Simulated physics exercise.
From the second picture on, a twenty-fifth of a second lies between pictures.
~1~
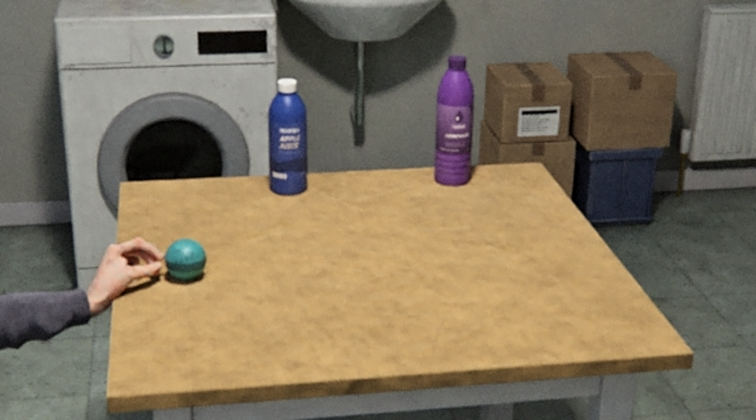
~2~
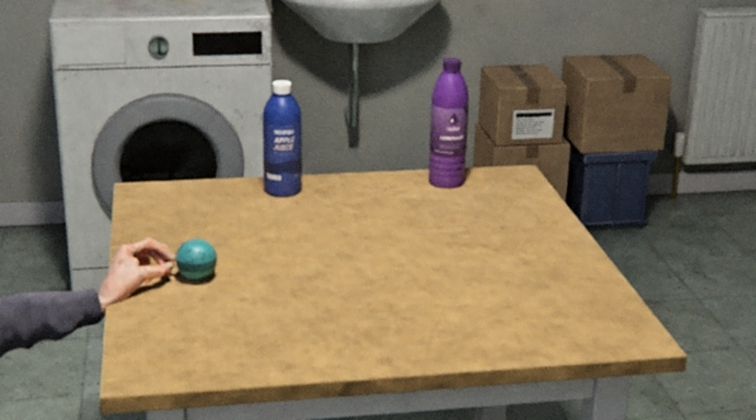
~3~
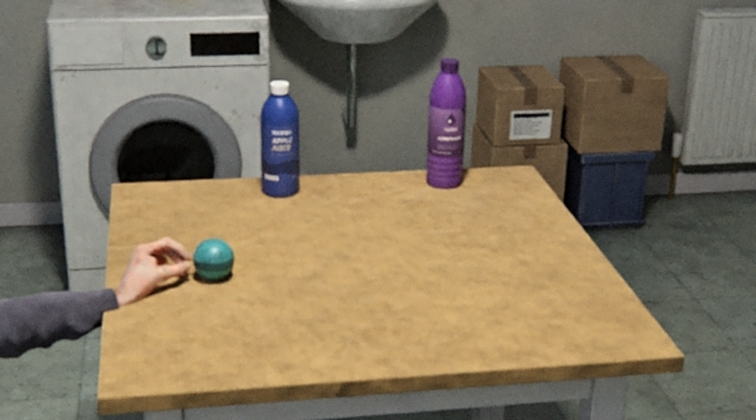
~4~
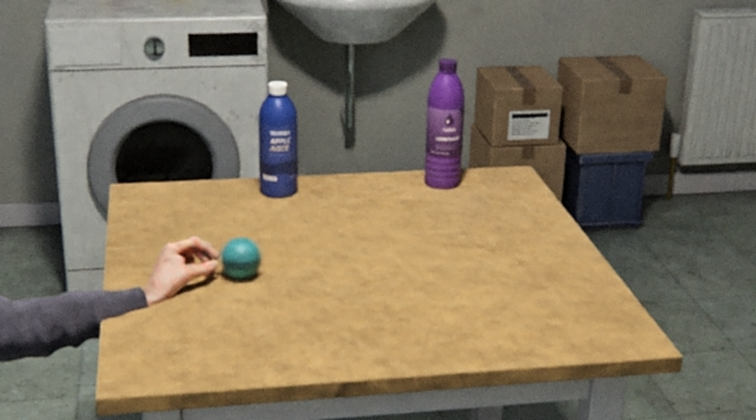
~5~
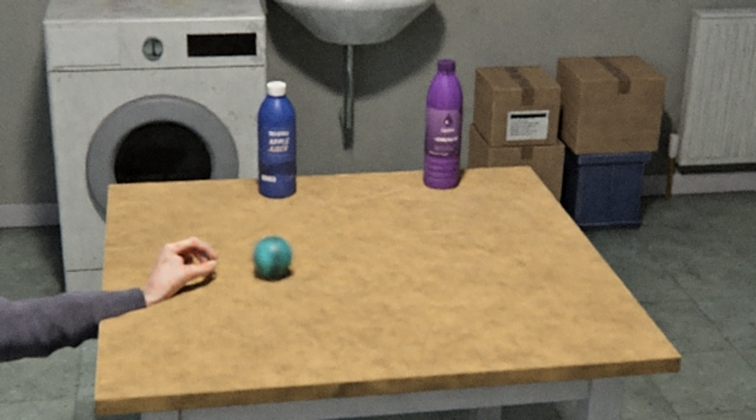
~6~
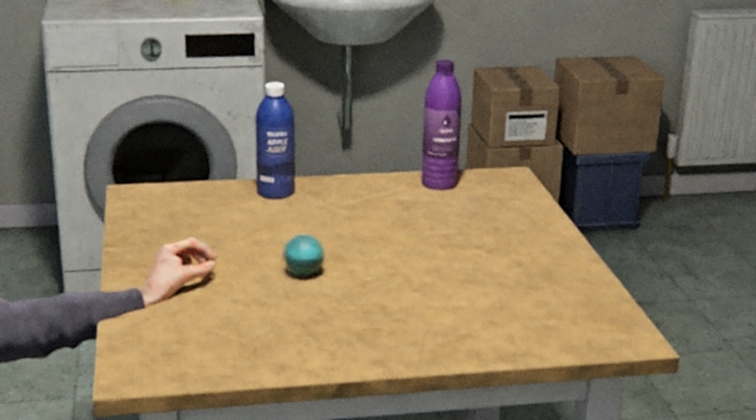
The video shows a hand pushing a turquoise ball rightward across a wooden table, with blue and purple bottles standing behind it; the hand then lets go and stays still while the ball rolls further right.
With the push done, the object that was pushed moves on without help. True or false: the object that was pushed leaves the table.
True.
Then, 0.20 s on from there, turquoise ball shifted well along near (453, 247).
Then, 0.50 s on from there, turquoise ball now off the table.
Then, 0.80 s on from there, things are still on the move.
In the end, off the table, turquoise ball.
